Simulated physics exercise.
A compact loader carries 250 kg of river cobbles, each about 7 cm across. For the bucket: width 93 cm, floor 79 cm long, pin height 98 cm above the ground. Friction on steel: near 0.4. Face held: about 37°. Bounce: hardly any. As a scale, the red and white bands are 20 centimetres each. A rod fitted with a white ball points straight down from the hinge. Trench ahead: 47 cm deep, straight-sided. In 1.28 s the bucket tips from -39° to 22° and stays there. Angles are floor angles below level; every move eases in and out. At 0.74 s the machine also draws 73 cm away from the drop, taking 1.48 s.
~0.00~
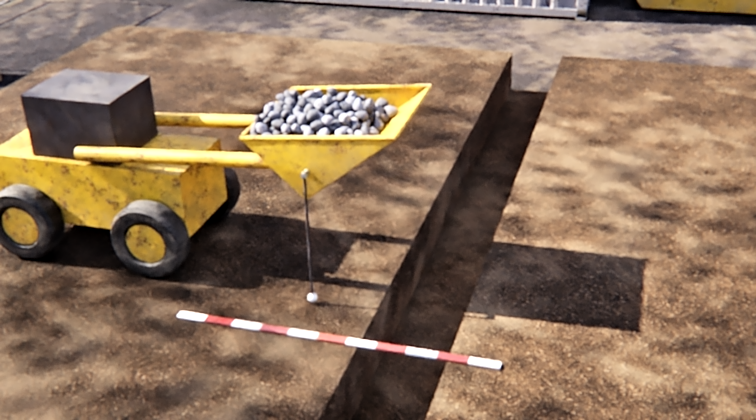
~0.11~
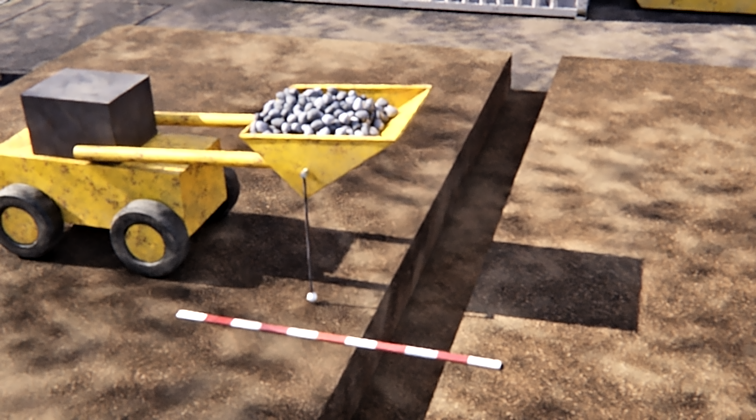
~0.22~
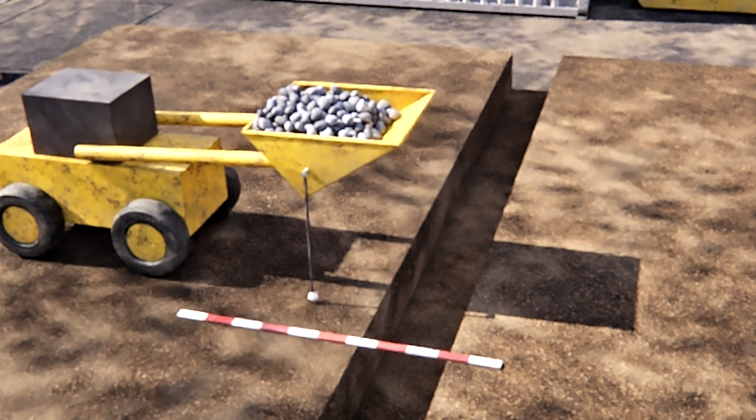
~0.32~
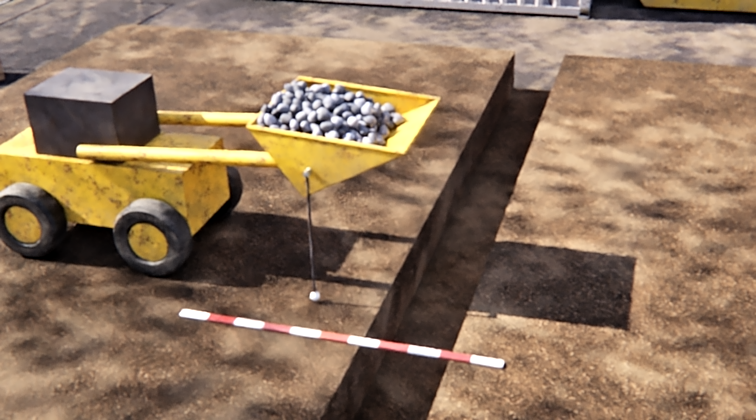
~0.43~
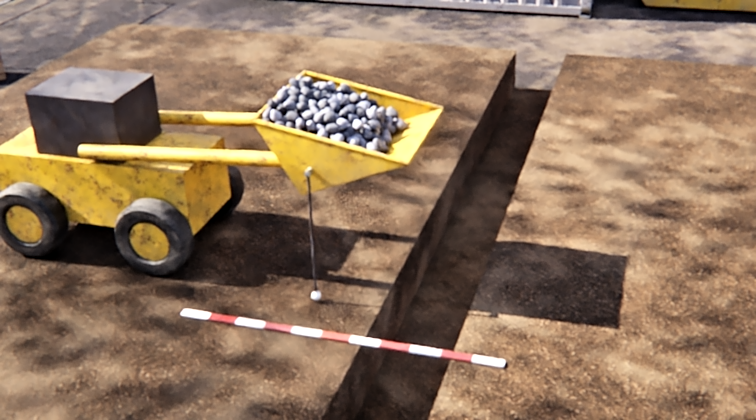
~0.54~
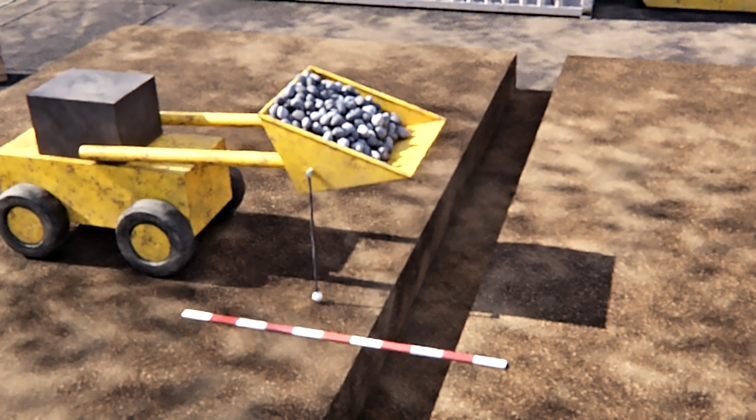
A yellow wheeled loader stands on brown earth beside a straight-sided trench, seen from above and to the side. It carries a dark block at left and a raised bucket of grey cobbles, with a white-balled rod hanging above a red-and-white pole. The bucket slowly tips forward to the right, its stones moving with it and its shadow narrowing across the trench, while the view drifts very slightly left.
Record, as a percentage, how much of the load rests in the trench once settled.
Approximately 45 out of 100.
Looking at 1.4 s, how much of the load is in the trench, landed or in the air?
Close to 20 per cent at that time.
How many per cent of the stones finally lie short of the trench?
I'd put it near 55 per cent.
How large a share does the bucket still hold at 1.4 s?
Near 65 in a hundred.
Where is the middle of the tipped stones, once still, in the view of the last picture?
Look at roughly (391, 267).
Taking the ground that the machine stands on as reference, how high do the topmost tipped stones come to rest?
Some 20 cm above that level.
After 1.0 s the floor is at 12°; 100 % in the bucket; the foremost stones are at (398, 177).
After 1.4 s the floor is at 22°; 67 % in the bucket, 13 % short of the trench, 20 % in the trench; the foremost stones are at (448, 285).
After 2.7 s the floor is at 22°; 1 % in the bucket, 54 % short of the trench, 45 % in the trench; the foremost stones are at (476, 327).
After 5.1 s the floor is at 22°; 0 % in the bucket, 53 % short of the trench, 47 % in the trench; the foremost stones are at (479, 318).
